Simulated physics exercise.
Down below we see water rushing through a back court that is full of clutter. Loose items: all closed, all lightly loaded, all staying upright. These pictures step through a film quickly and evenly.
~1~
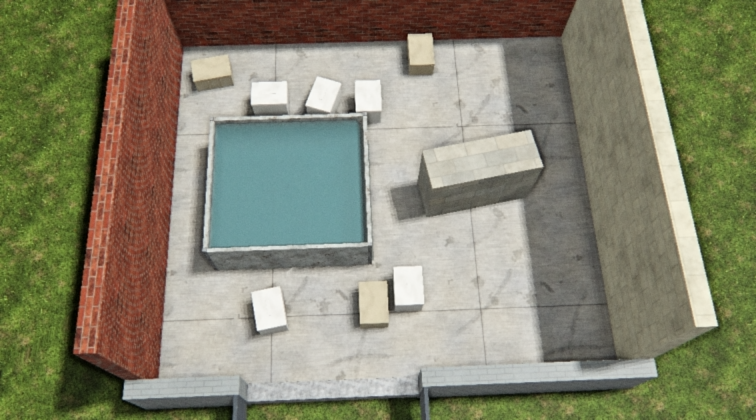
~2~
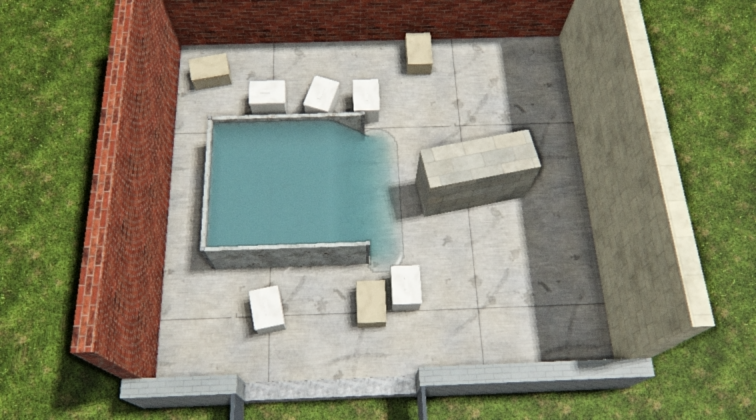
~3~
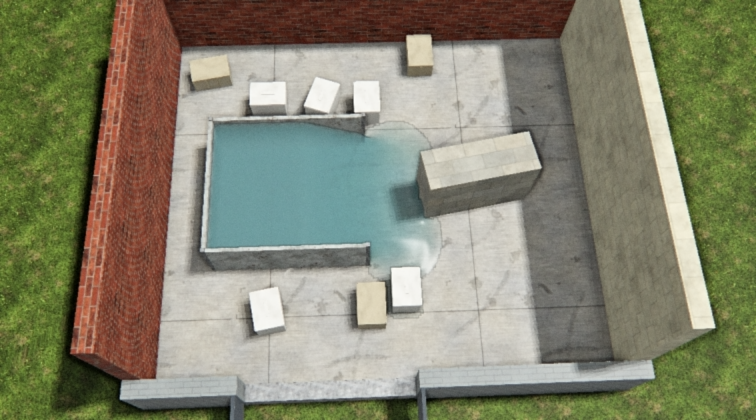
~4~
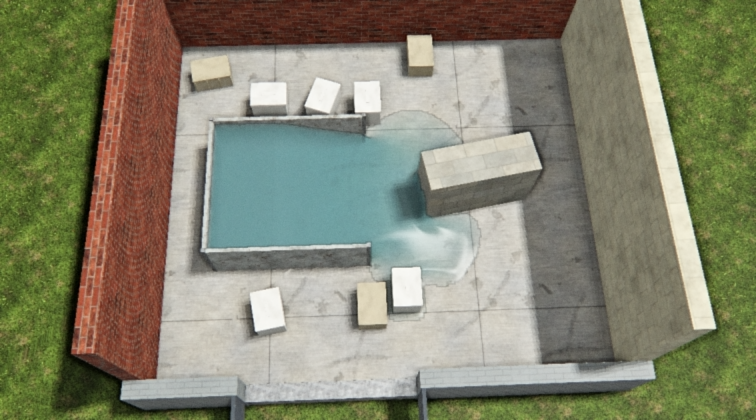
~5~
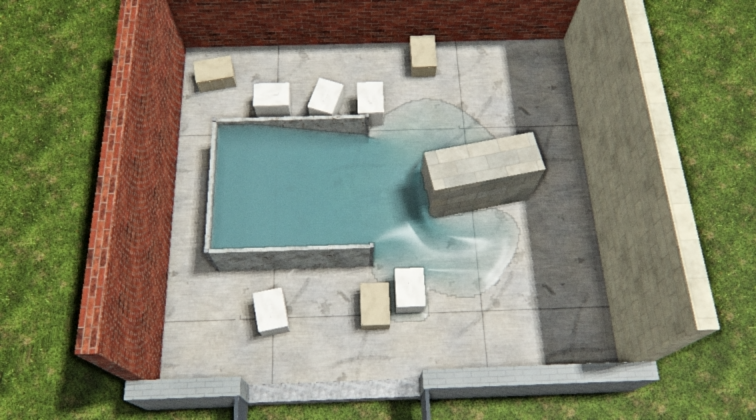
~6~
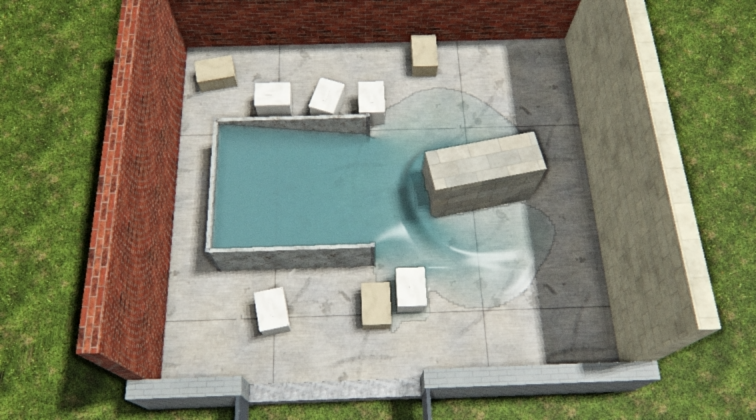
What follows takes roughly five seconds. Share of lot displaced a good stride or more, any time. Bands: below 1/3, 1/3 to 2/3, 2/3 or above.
Below 1/3.
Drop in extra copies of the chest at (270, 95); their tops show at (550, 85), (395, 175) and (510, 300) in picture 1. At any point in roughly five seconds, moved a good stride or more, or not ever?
Okay, in order the twins go a long way, a long way, a long way.
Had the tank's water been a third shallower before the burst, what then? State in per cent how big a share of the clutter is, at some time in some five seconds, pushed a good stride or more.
Close to 0 % of the lot.
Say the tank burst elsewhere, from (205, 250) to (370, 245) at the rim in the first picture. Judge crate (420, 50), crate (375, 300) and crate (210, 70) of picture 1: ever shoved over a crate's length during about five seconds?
Listed in turn, never travels that far, ends up that far off, ends up that far off.
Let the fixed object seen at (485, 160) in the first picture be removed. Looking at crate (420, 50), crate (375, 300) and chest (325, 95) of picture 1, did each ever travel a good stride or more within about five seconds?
So, one at a time, the first got displaced, the next got displaced and the last didn't go far.
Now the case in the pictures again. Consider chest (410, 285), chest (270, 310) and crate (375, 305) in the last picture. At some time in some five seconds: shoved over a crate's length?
Going through them in order: First got well clear, second kept nearby, third kept nearby.
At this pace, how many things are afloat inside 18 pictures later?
You get 1.
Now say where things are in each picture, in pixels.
The first picture shows a crate at (374, 302) rests on the ground; a chest at (269, 308), on the bottom; 0 of 8 have shifted.
The second picture shows a crate at (371, 301) rests on the ground; a chest at (266, 307) rests on the ground; 0 of 8 have shifted.
The third picture shows a crate at (371, 303) rests on the ground; a chest at (266, 308) rests on the ground; 0 of 8 have shifted.
The fourth picture shows a crate at (372, 303) rests on the ground; a chest at (267, 309) rests on the ground; 0 of 8 have shifted.
The fifth picture shows a crate at (375, 303), on the bottom; a chest at (270, 309) rests on the ground; 0 of 8 have shifted.
The sixth picture shows a crate at (376, 303) rests on the ground; a chest at (271, 309) rests on the ground; 0 of 8 have shifted.
A moment on, 0 of 8 are well off their spots; 0 afloat.
Next, 1 of 8 are well off their spots; 0 afloat.
Later, 1 of 8 are well off their spots; 1 afloat.
In the end, 2 of 8 are well off their spots, and 2 have been at some point; 0 afloat.
